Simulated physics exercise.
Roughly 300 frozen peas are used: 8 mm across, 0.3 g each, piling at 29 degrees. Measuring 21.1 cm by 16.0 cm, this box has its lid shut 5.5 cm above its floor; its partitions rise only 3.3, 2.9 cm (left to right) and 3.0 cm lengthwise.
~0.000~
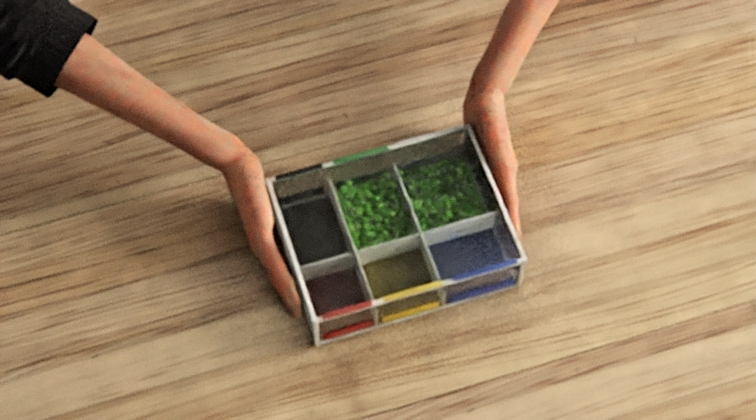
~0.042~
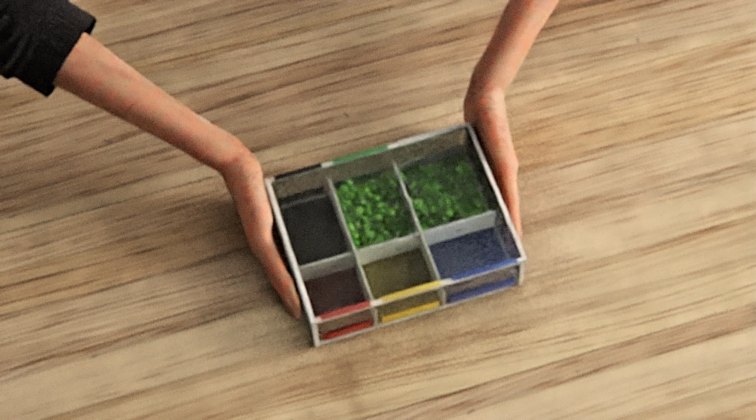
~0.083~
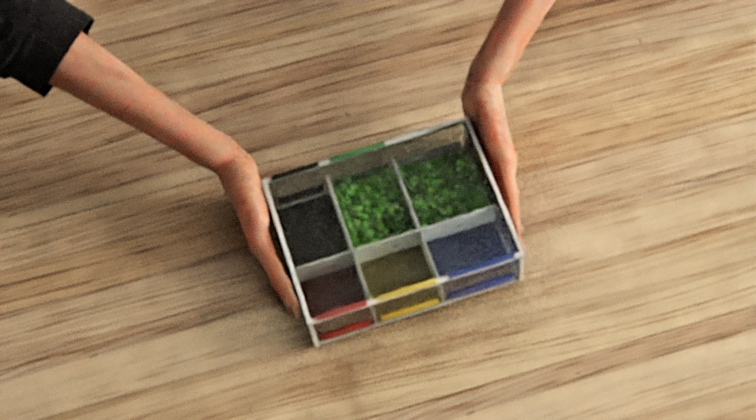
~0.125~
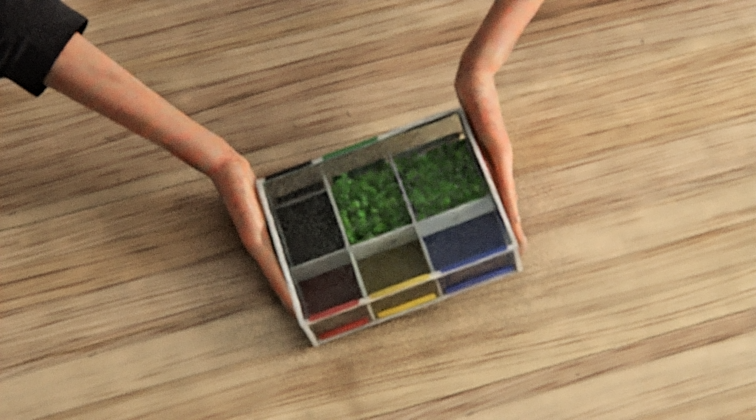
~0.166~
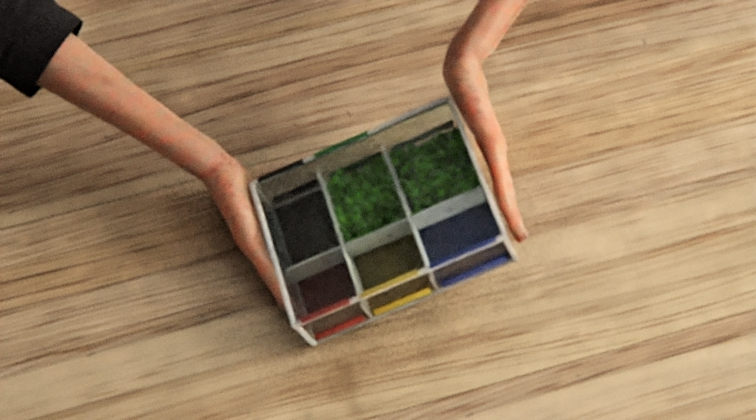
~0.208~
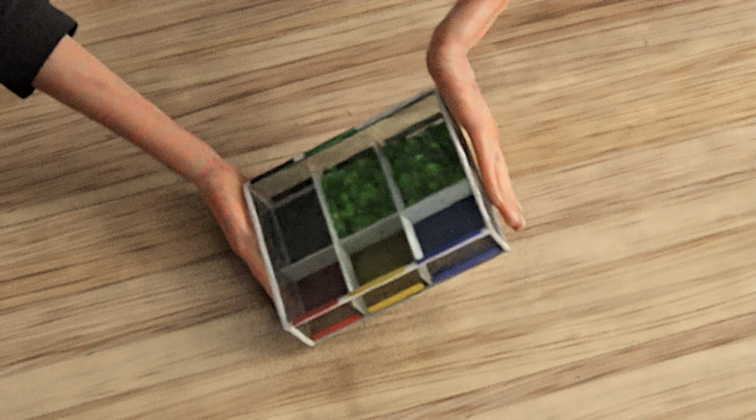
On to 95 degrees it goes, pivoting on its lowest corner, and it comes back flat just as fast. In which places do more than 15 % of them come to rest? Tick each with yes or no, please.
Red compartment - no; blue compartment - no; green compartment - yes; yellow compartment - no; white compartment - no; black compartment - yes.
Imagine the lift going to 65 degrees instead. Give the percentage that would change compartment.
20 %.
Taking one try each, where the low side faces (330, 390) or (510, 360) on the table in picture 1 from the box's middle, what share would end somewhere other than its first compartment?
Approximately 90 percent, then 80 percent.
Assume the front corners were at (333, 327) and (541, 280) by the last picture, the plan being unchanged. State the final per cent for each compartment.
Red 0; blue 70; green 5; yellow 15; white 10; black 0.
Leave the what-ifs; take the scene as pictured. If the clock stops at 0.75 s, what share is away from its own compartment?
Value: Close to 45 %.
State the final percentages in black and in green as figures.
The black one gets 65 per cent and the green one 25 per cent.
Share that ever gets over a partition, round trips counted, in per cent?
I'd put it at some 80 percent of the pieces.
After 0.75 s, tilt 94 degrees; green 55 %, white 20 %, black 25 %.
After 1.11 s, tilt 40 degrees; red 10 %, green 25 %, black 65 %.
Then, at 1.56 s, tilt 0 degrees; red 10 %, green 25 %, black 65 %.
In the end, at 2.1 s, red 10 %, blue 0 %, green 25 %, yellow 0 %, white 0 %, black 65 %.
